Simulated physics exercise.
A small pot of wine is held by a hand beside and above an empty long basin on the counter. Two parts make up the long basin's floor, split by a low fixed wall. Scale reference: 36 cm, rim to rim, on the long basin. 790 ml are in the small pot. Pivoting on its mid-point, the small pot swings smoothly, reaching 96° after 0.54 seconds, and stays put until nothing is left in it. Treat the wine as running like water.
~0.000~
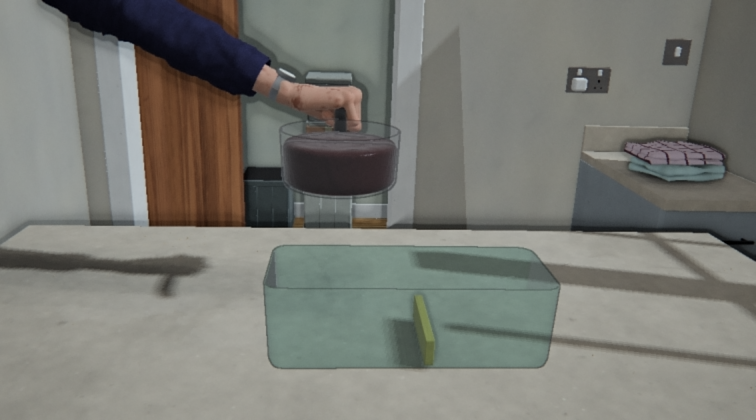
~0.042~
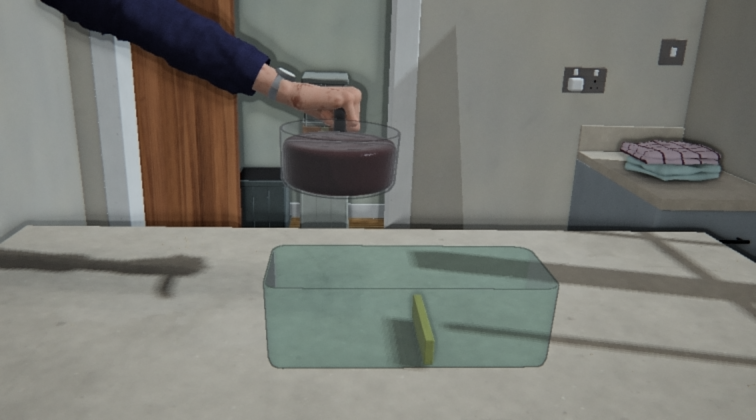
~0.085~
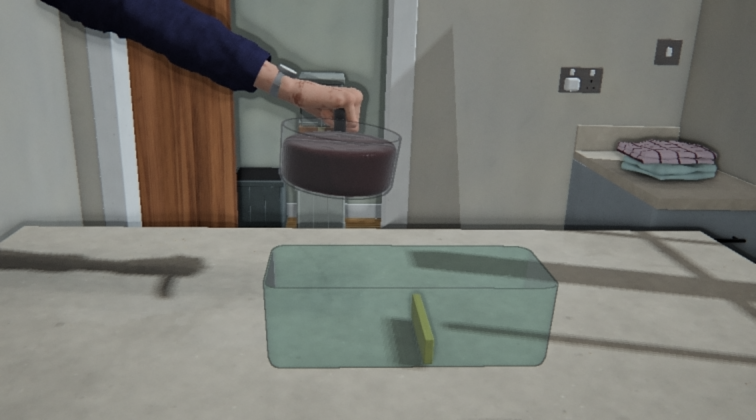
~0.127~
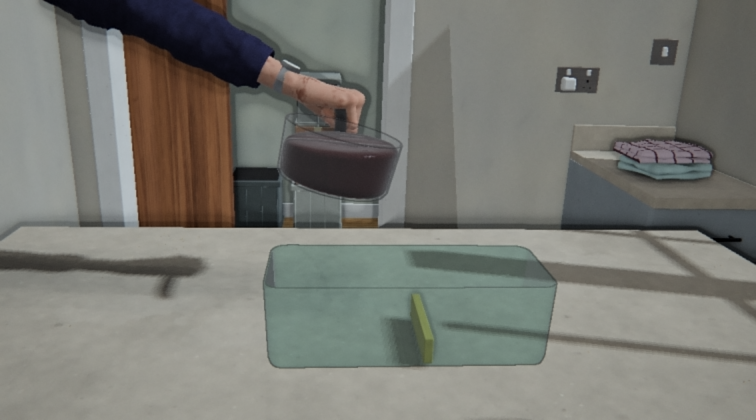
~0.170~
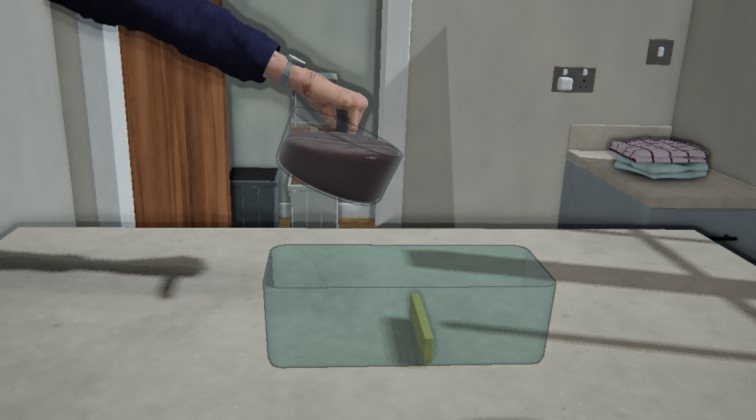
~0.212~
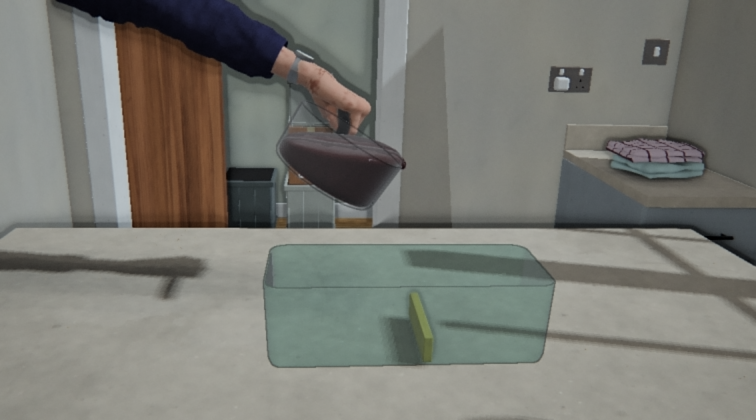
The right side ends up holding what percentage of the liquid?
About 56 in every hundred parts.
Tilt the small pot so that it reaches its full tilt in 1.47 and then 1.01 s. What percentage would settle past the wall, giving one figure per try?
Try 1: Approx. 70 %; try 2: Approx. 65 %.
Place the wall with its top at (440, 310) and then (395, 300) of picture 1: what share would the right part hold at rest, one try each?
I'd put it at about 30 per cent for the first and about 90 per cent for the second.
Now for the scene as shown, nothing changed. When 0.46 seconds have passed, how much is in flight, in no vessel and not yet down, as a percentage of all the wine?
About 48 per cent.
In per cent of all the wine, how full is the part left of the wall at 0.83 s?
Roughly 38 per cent.
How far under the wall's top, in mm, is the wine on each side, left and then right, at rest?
Roughly 24 mm on the left side and roughly 14 mm on the right.
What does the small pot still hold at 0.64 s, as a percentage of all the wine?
8 per cent or so.
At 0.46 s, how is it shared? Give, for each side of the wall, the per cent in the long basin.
About 2 left, 22 right.
By 0.46 s the tilt is 91° and 28 per cent is still to pour, 2 is left of the wall and 22 right of it.
By 0.64 s the tilt is 96° and 8 per cent is still to pour, 23 is left of the wall and 61 right of it.
By 0.83 s the tilt is 96° and 2 per cent is still to pour, 37 is left of the wall and 57 right of it.
By 1.04 s the tilt is 96° and 1 per cent is still to pour, 42 is left of the wall and 56 right of it.
At rest 43 per cent lies left of the wall, 56 right of it and 1 outside.
